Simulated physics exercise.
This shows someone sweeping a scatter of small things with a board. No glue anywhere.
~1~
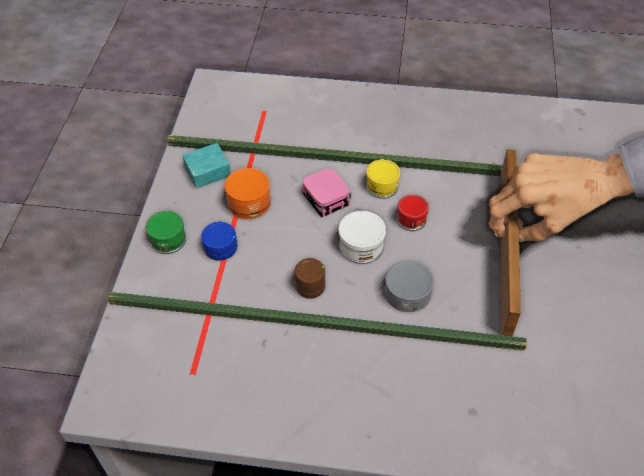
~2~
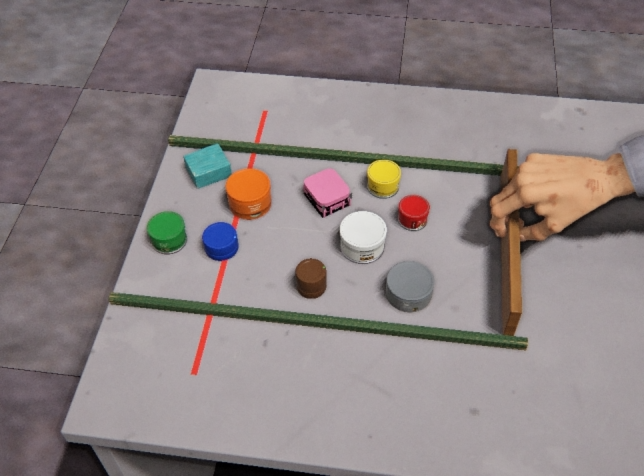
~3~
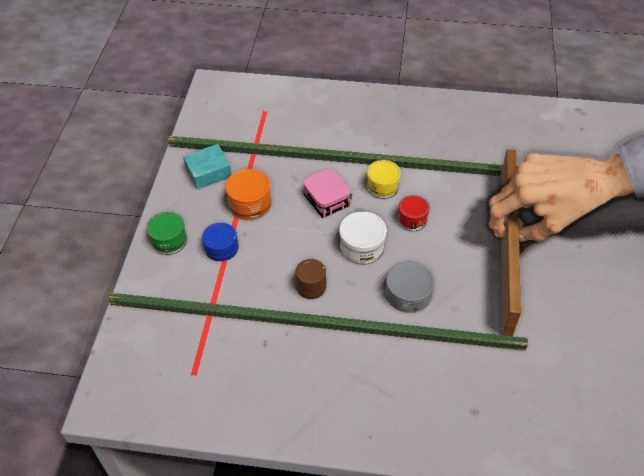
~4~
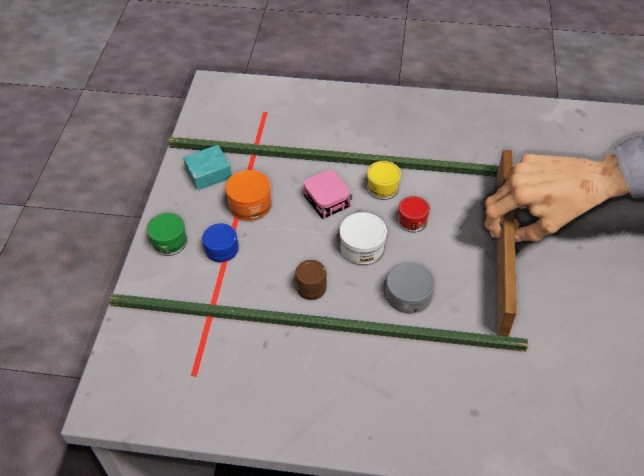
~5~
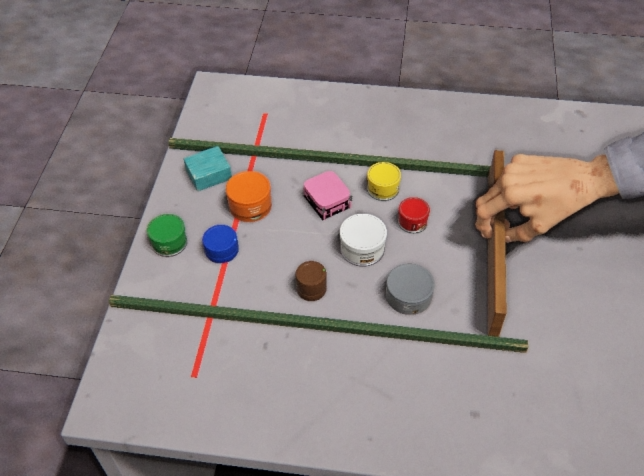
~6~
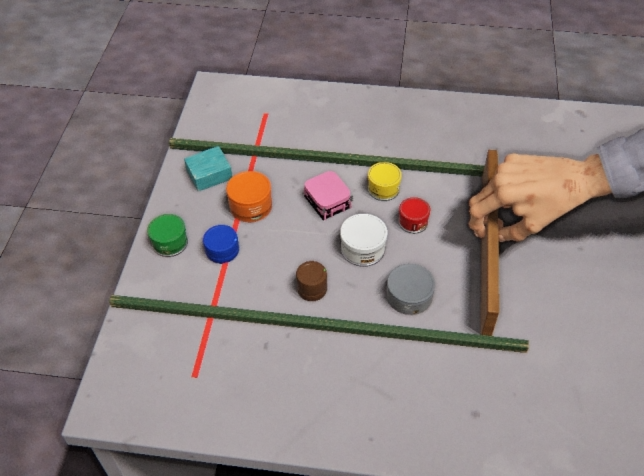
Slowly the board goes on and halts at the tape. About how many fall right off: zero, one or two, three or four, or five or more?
The number that fall off is zero.
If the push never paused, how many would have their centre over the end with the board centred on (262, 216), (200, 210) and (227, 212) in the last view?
The counts: 0, 2 and 0.
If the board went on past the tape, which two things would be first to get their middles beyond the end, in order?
The order is the green pot, the turquoise block.
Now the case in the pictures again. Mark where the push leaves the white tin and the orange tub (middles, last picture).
The white tin stops around (210, 227); the orange tub around (184, 201).
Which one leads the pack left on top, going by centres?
The green pot ends nearest.
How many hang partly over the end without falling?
1 of them.
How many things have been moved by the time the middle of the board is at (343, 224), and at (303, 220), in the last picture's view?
First 6, then 7.
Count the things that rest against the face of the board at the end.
4 of them.
Soon after, none off yet; green pot at rest near (168, 236); turquoise block at rest near (208, 168); blue lid at rest near (221, 244).
Then, none off yet; green pot at rest near (168, 236); turquoise block at rest near (208, 168); blue lid moving near (214, 245).
At rest, the number that fall off is zero.
